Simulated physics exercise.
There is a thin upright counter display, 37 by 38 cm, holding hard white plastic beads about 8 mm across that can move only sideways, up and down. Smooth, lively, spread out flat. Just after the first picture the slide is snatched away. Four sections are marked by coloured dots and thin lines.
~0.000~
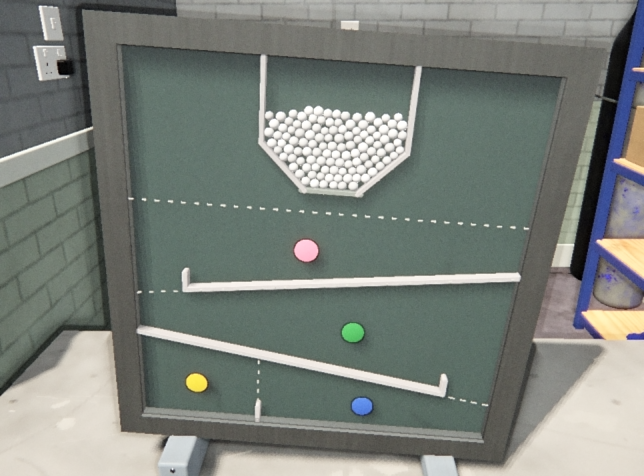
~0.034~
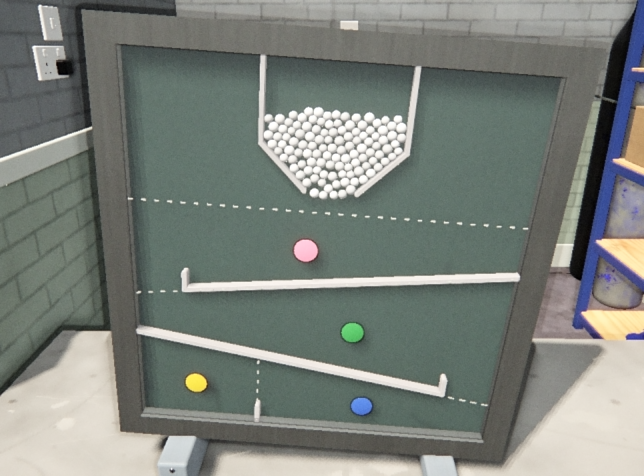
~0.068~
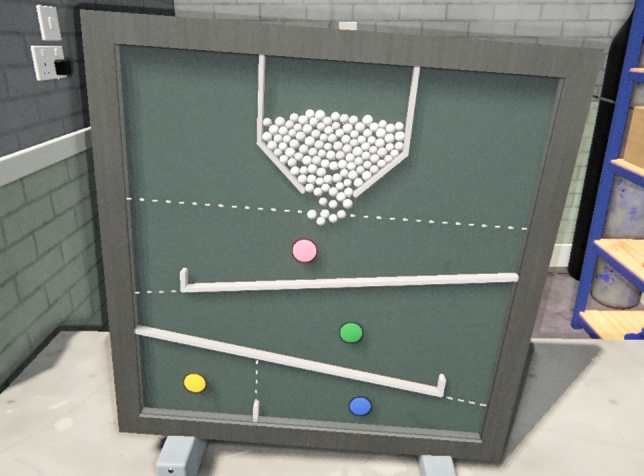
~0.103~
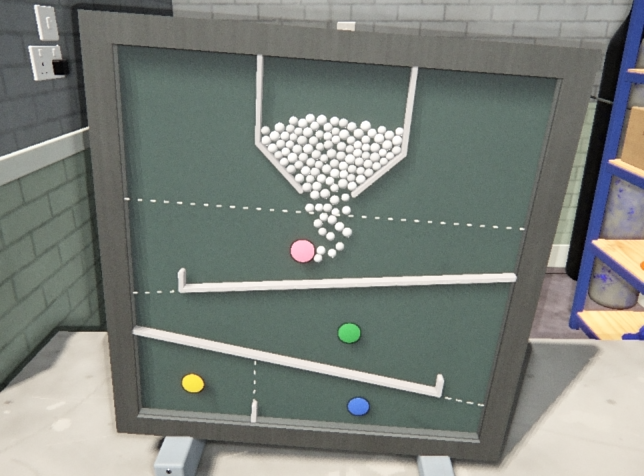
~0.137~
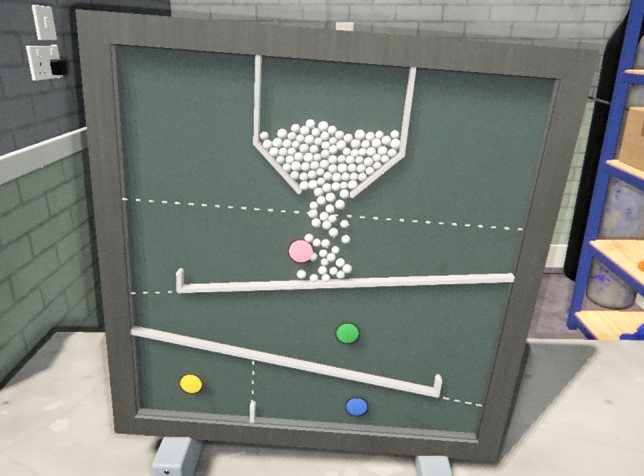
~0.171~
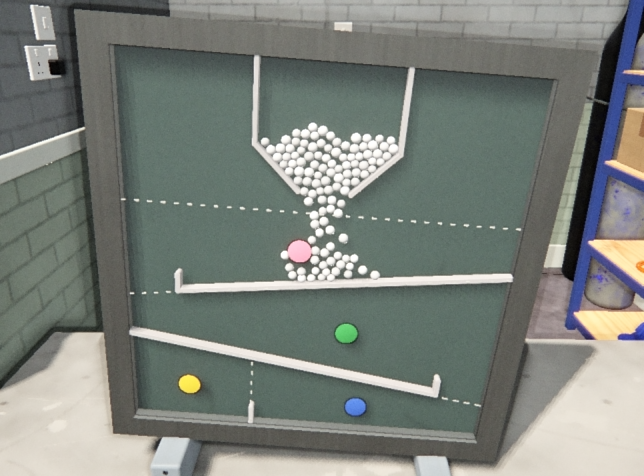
The video shows small white beads held in a funnel on an upright board; its bottom piece disappears, and beads pour through the gap, pass the pink disc and gather on the upper sloping bar below.
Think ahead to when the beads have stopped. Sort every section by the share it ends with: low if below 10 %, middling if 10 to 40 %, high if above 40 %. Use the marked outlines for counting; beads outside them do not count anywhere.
Pink section: High; blue section: Low; green section: Low; yellow section: Low.
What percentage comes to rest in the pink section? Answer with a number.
Close to 100 per cent of the load rests there.
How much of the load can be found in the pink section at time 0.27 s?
Close to 55 per cent of the load.
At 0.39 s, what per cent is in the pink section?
It works out at roughly 85 per cent.
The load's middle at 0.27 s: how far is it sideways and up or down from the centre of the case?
Position estimate: Right 1 cm, above 4 cm.
After 0.27 s, the beads' middle is 1 cm right of and 4 cm above the centre; pink 55 %.
After 0.39 s, the beads' middle is in line with and 1 cm above the centre; pink 85 %.
After 0.62 s, the beads' middle is in line with and level with the centre; pink 100 %.
At rest by 3.1 s, pink 100 %, blue 0 %, green 0 %, yellow 0 %.
